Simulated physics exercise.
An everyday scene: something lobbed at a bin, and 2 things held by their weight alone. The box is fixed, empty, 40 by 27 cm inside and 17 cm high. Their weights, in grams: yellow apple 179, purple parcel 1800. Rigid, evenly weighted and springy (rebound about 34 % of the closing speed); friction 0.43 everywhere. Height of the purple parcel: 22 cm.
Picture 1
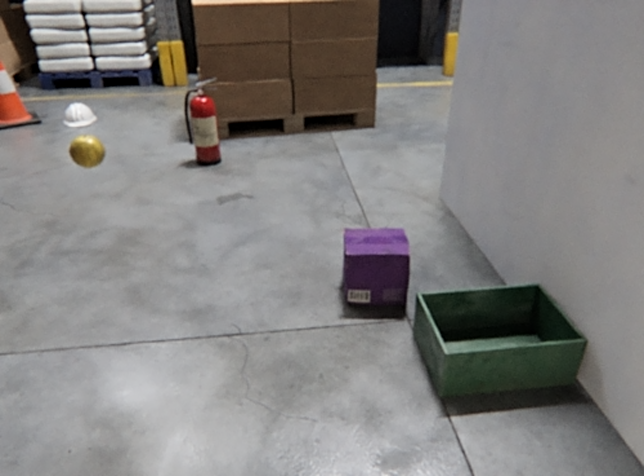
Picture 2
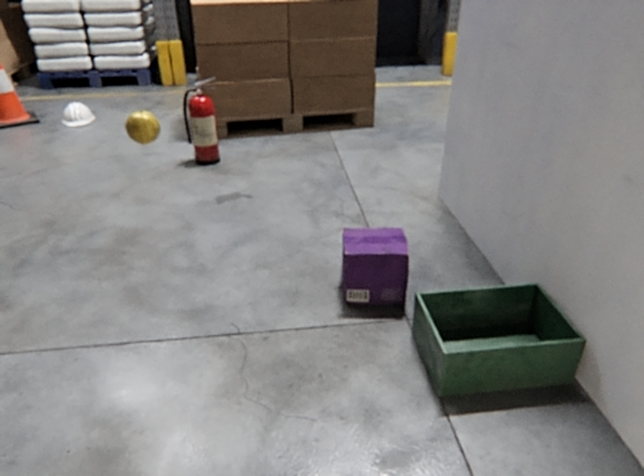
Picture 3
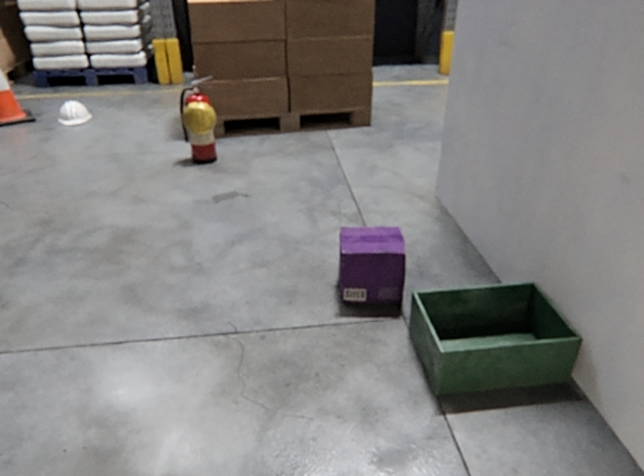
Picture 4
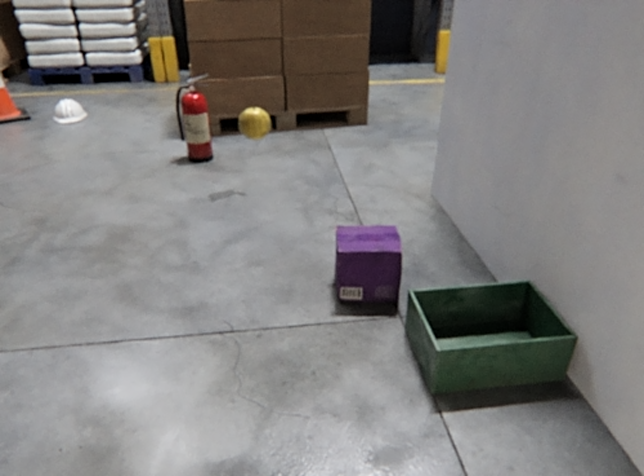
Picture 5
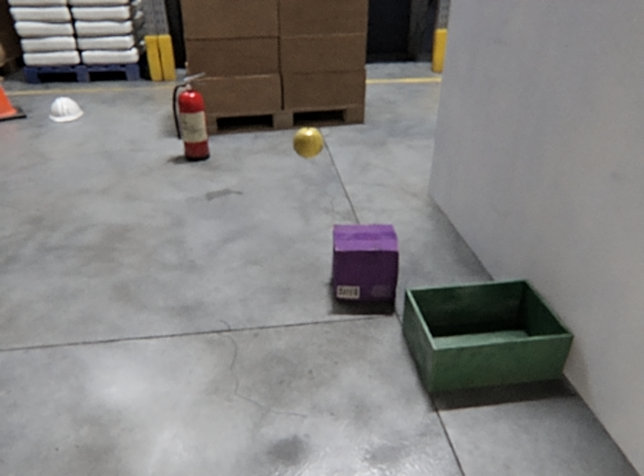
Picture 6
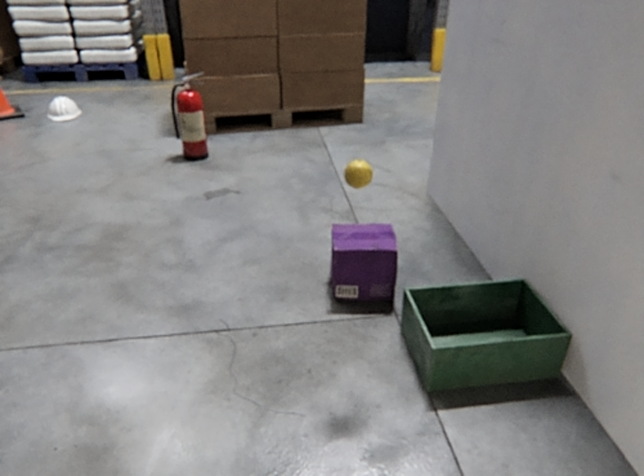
In a warehouse, a yellow apple arcs rightward through the air toward a purple parcel.
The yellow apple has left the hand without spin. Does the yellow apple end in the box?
The apple stays in.
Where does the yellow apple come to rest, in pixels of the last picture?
Near (433, 324).
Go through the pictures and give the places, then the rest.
In the first frame, 107 cm from the box's middle; yellow apple (88, 152); purple parcel (375, 266).
In the second frame, 94 cm from the box's middle; yellow apple (143, 127); purple parcel (374, 266).
In the third frame, 80 cm from the box's middle; yellow apple (199, 118); purple parcel (371, 265).
In the fourth frame, 67 cm from the box's middle; yellow apple (255, 124); purple parcel (367, 263).
In the fifth frame, 54 cm from the box's middle; yellow apple (308, 143); purple parcel (364, 262).
In the sixth frame, 40 cm from the box's middle; yellow apple (358, 174); purple parcel (363, 262).
Then, 0.20 s later than the last frame, apple inside the box; yellow apple near (483, 325).
Then, 0.40 s later than the last frame, apple inside the box; yellow apple near (501, 300).
Then, 0.70 s later than the last frame, apple inside the box; yellow apple near (458, 324).
When it is over, apple inside the box; purple parcel within 10 cm of the start. End places, in pixels of the last picture, yellow apple near (432, 324).
